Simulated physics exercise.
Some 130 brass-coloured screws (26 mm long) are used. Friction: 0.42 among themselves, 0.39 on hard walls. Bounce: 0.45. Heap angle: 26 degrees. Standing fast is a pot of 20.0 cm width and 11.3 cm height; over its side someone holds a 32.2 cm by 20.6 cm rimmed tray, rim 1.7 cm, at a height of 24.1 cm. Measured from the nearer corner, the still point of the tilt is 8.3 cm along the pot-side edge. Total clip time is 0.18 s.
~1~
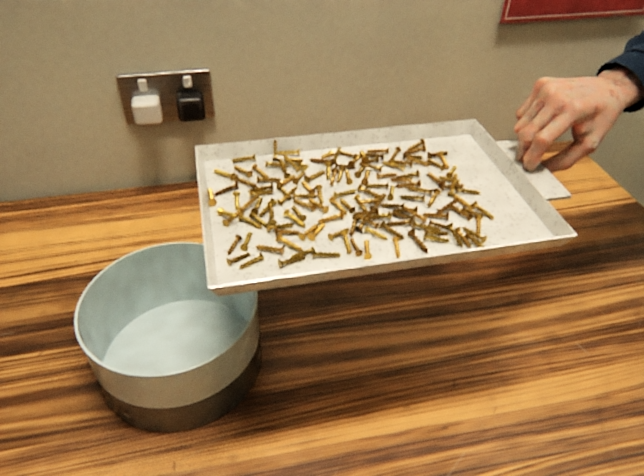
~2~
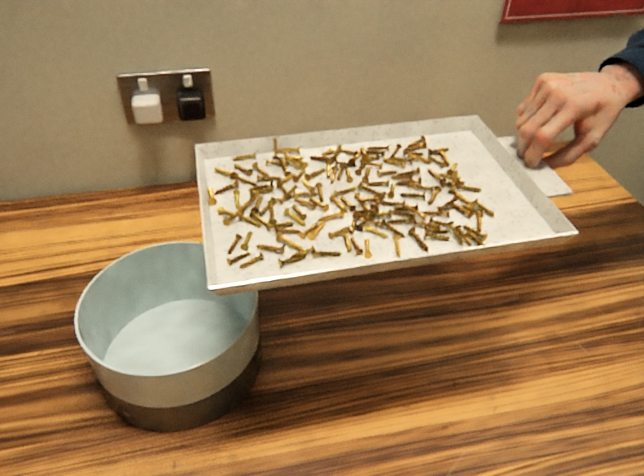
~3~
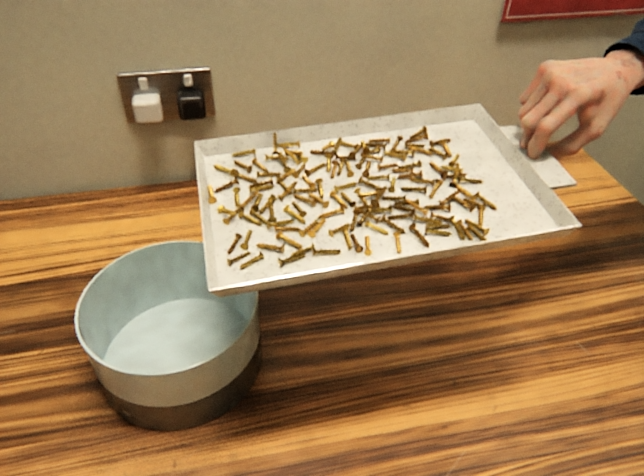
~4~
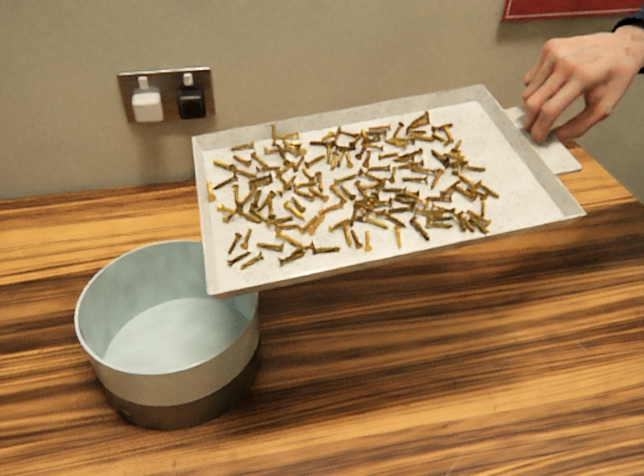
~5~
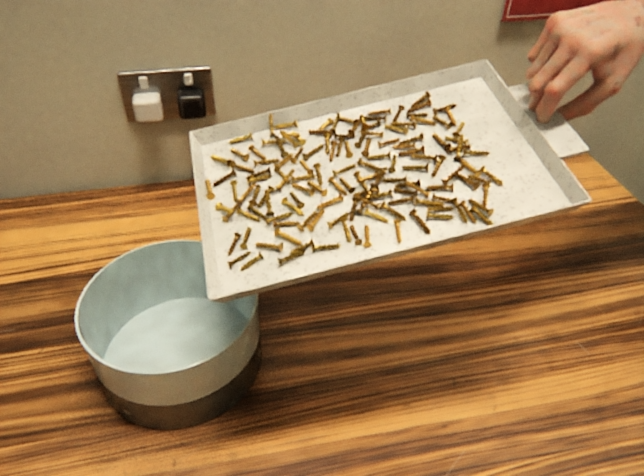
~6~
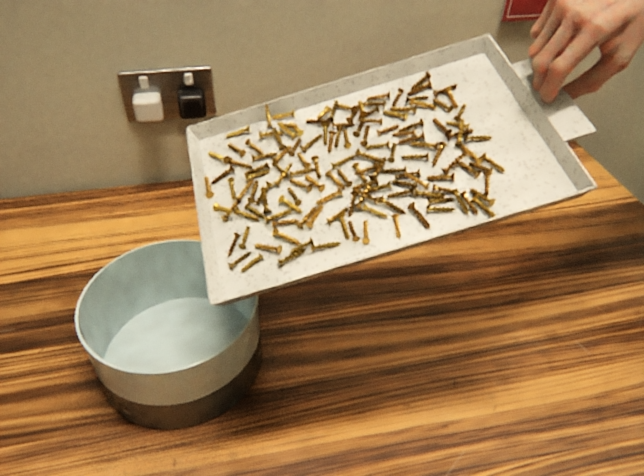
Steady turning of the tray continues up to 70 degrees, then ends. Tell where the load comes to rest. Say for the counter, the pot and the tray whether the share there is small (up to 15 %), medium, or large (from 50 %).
Counter: Large. Pot: Small. Tray: Small.
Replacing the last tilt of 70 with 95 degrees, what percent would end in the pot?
In that case some 0 per cent.
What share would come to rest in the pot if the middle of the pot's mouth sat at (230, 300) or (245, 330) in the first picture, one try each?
Try one: ~ 10 %; try two: ~ 50 %.
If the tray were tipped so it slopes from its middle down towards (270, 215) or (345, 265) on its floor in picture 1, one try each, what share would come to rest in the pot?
I'd put it at about 75 per cent for the first tilt and about 0 per cent for the second.
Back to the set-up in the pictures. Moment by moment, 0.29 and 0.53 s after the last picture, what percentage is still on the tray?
Roughly 100 then 5.
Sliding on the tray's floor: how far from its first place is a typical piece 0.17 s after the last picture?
About 2 cm.
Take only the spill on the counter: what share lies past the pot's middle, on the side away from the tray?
That comes to roughly 50 percent.
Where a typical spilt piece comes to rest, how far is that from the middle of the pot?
Distance: Some 18 cm.
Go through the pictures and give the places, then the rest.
Tray tilt 0 degrees, front corners at (216, 281) and (567, 231); middle of the pieces at (346, 193); pot at (168, 301), in the first picture.
Tray tilt 1 degrees, front corners at (216, 281) and (568, 229); middle of the pieces at (346, 191), in the second picture.
Tray tilt 3 degrees, front corners at (216, 283) and (571, 222), lowest corner left front; middle of the pieces at (347, 186), in the third picture.
Tray tilt 8 degrees, front corners at (216, 286) and (575, 210), lowest corner left front; middle of the pieces at (347, 178), in the fourth picture.
Tray tilt 13 degrees, front corners at (216, 291) and (580, 197), lowest corner left front; middle of the pieces at (346, 169), in the fifth picture.
Tray tilt 19 degrees, front corners at (217, 295) and (585, 183), lowest corner left front; middle of the pieces at (344, 161); pot at (169, 298), in the sixth picture.
Then, 0.17 s after the last picture, tilt 46 degrees; the tray holds 100 %, the pot 0 %.
Then, 0.29 s after the last picture, tilt 64 degrees; the tray holds 100 %, the pot 0 %.
Then, 0.53 s after the last picture, tilt 70 degrees; the tray holds 5 %, the pot 5 %.
In the end, counter 95 %, pot 5 %, tray 0 %.
